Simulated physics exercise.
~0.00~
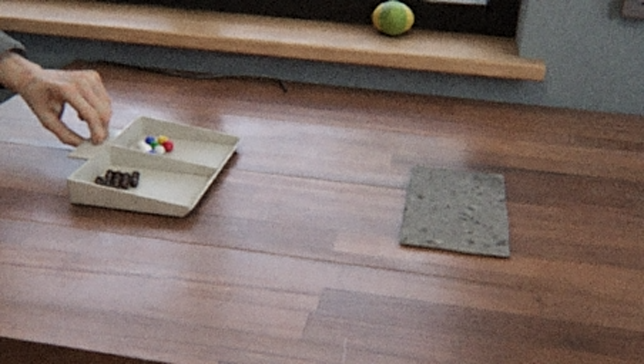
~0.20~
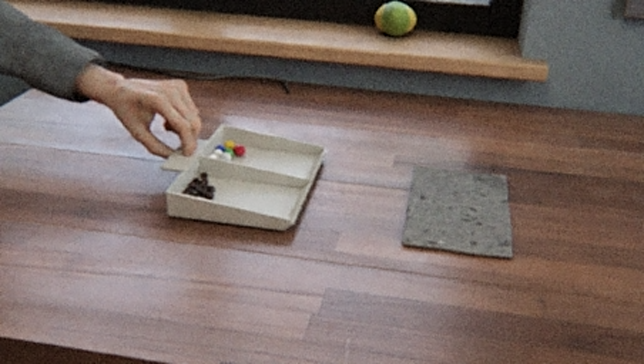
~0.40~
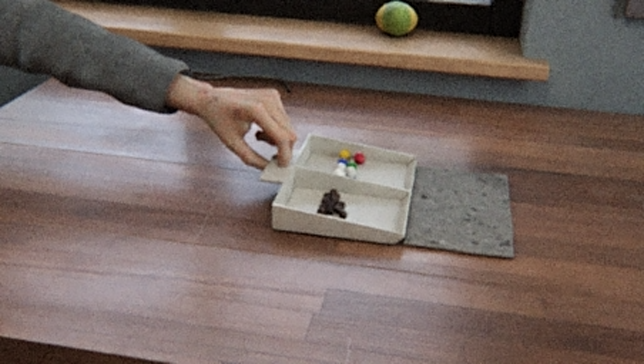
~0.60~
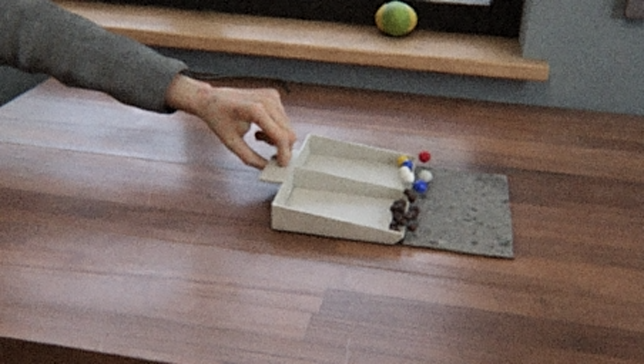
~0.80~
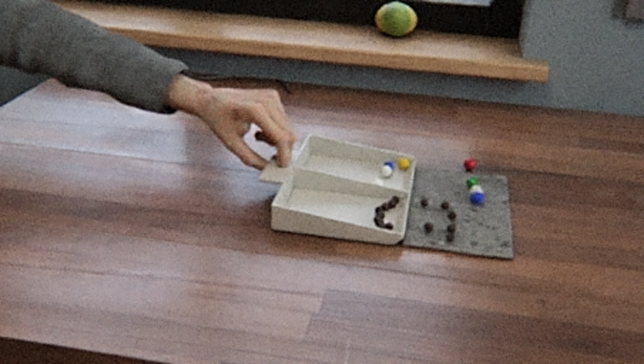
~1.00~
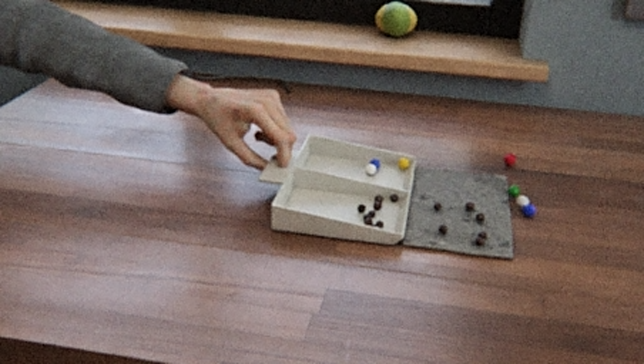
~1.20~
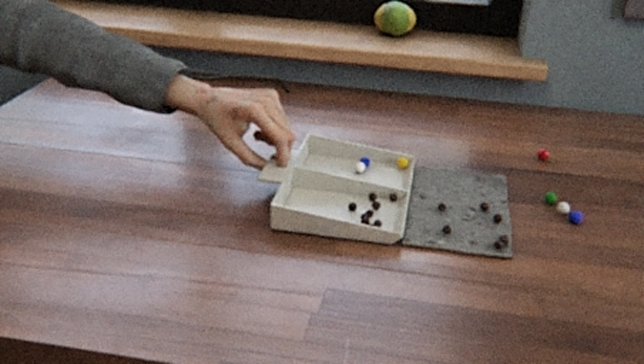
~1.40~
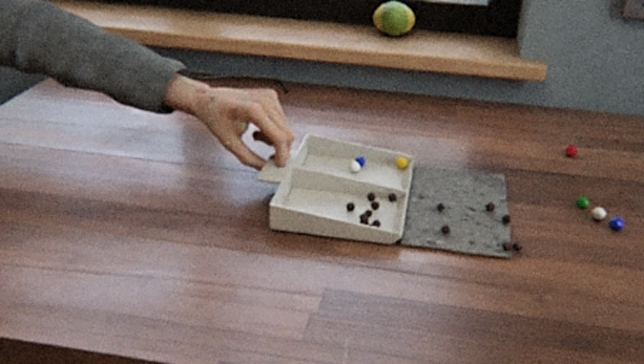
Shallow two-compartment tray pushed right by a hand, stopping at a grey slab, some dark beads and coloured balls spilling out ahead.
